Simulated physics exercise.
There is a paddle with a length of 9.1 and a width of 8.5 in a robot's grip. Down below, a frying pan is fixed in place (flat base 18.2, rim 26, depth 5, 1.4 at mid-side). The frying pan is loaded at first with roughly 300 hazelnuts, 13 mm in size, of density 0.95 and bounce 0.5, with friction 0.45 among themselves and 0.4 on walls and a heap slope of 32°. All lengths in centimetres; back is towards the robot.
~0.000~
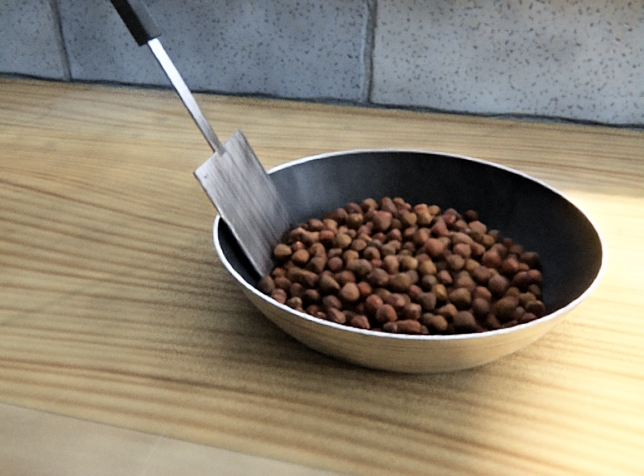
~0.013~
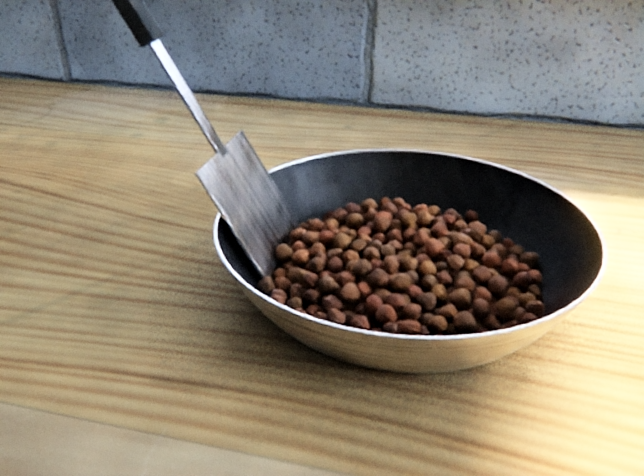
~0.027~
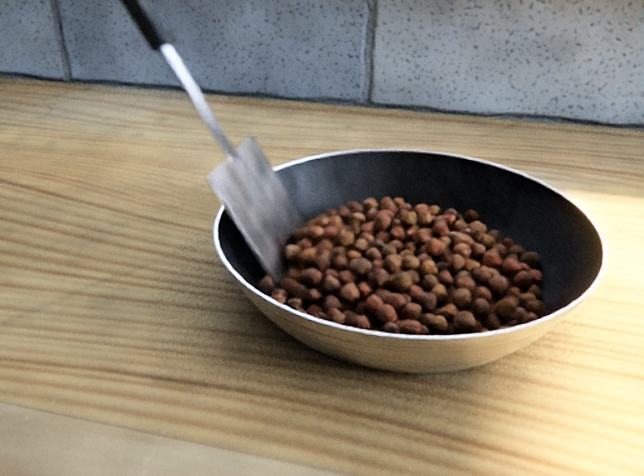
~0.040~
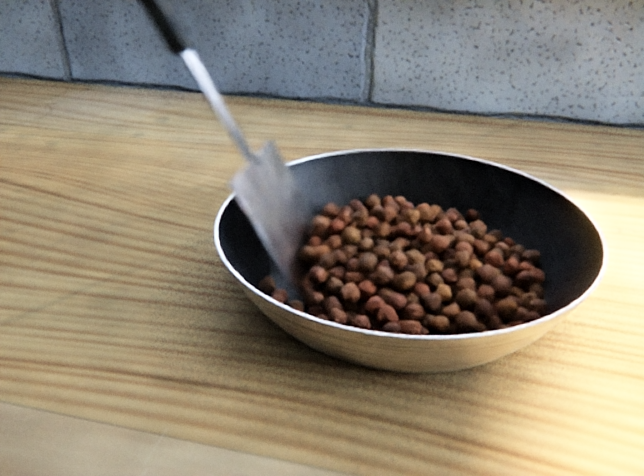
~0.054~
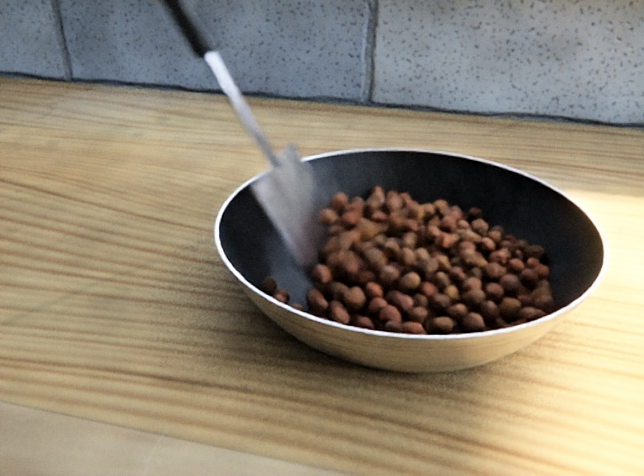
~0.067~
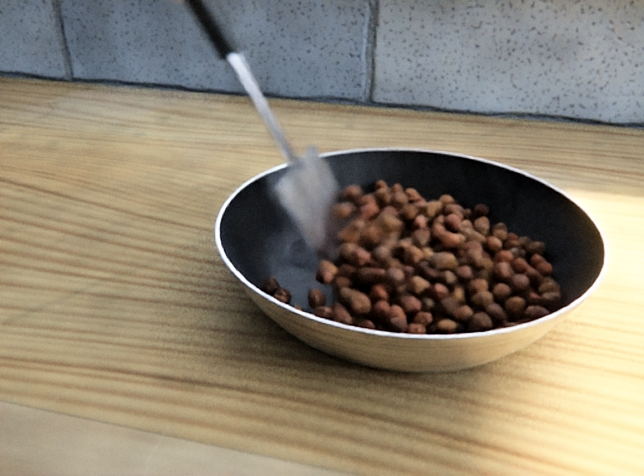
A metal spatula with a black handle, no hand visible on it, leans into the left side of a dark-lined frying pan with a pale outside, seen from slightly above on a light wooden counter before grey-blue tiles. Reddish-brown nuts cover much of the pan's base. The spatula starts almost still, then sweeps right, pushing the nearest nuts into a higher heap and baring dark pan behind, while pan and camera stay still.
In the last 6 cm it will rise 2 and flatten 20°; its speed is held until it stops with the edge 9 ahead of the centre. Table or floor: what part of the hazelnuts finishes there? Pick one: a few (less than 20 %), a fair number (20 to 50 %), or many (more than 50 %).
A fair number, 20 to 50 %.
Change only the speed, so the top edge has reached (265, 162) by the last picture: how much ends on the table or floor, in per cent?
Near 10 in a hundred.
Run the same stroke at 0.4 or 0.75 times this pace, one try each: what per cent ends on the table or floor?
Estimates, in order: 5 % and 20 %.
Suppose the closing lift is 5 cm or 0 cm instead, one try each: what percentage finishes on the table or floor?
I'd put it near 20 in a hundred, then near 20 in a hundred.
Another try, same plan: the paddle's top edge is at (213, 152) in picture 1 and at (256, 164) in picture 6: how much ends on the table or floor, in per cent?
10 per cent.
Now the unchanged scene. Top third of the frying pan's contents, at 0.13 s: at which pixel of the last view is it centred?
Near pixel (476, 242).
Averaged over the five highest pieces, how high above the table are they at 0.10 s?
Roughly 7 cm above the table.
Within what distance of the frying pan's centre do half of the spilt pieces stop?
It's around 26 cm.
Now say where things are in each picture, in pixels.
In the first frame, paddle top edge at (218, 149), sloping 60°; upper third of the load around (403, 253), from x 265 to 535, top at y 205; 305 in the frying pan.
In the second frame, paddle top edge at (220, 150), sloping 60°; upper third of the load around (403, 253), from x 265 to 535, top at y 205.
In the third frame, paddle top edge at (232, 155), sloping 60°; upper third of the load around (396, 254), from x 265 to 535, top at y 205.
In the fourth frame, paddle top edge at (252, 160), sloping 60°; upper third of the load around (396, 251), from x 270 to 540, top at y 200.
In the fifth frame, paddle top edge at (274, 163), sloping 60°; upper third of the load around (394, 246), from x 270 to 545, top at y 195.
In the sixth frame, paddle top edge at (296, 165), sloping 60°; upper third of the load around (399, 246), from x 270 to 550, top at y 190; 305 in the frying pan.
By 0.10 s, sloping 60°, highest piece 9 above the table; 305 in the frying pan.
By 0.13 s, sloping 55°, highest piece 11 above the table; 304 in the frying pan, 1 on the blade or in flight.
By 0.35 s, sloping 40°, highest piece 15 above the table; 227 in the frying pan, 36 on the table or floor, 42 on the blade or in flight.
By 1.40 s, sloping 40°, highest piece 4 above the table; 226 in the frying pan, 79 on the table or floor.
Final count, 226 in the frying pan, 79 on the table or floor. That is 26 % on the table or floor.
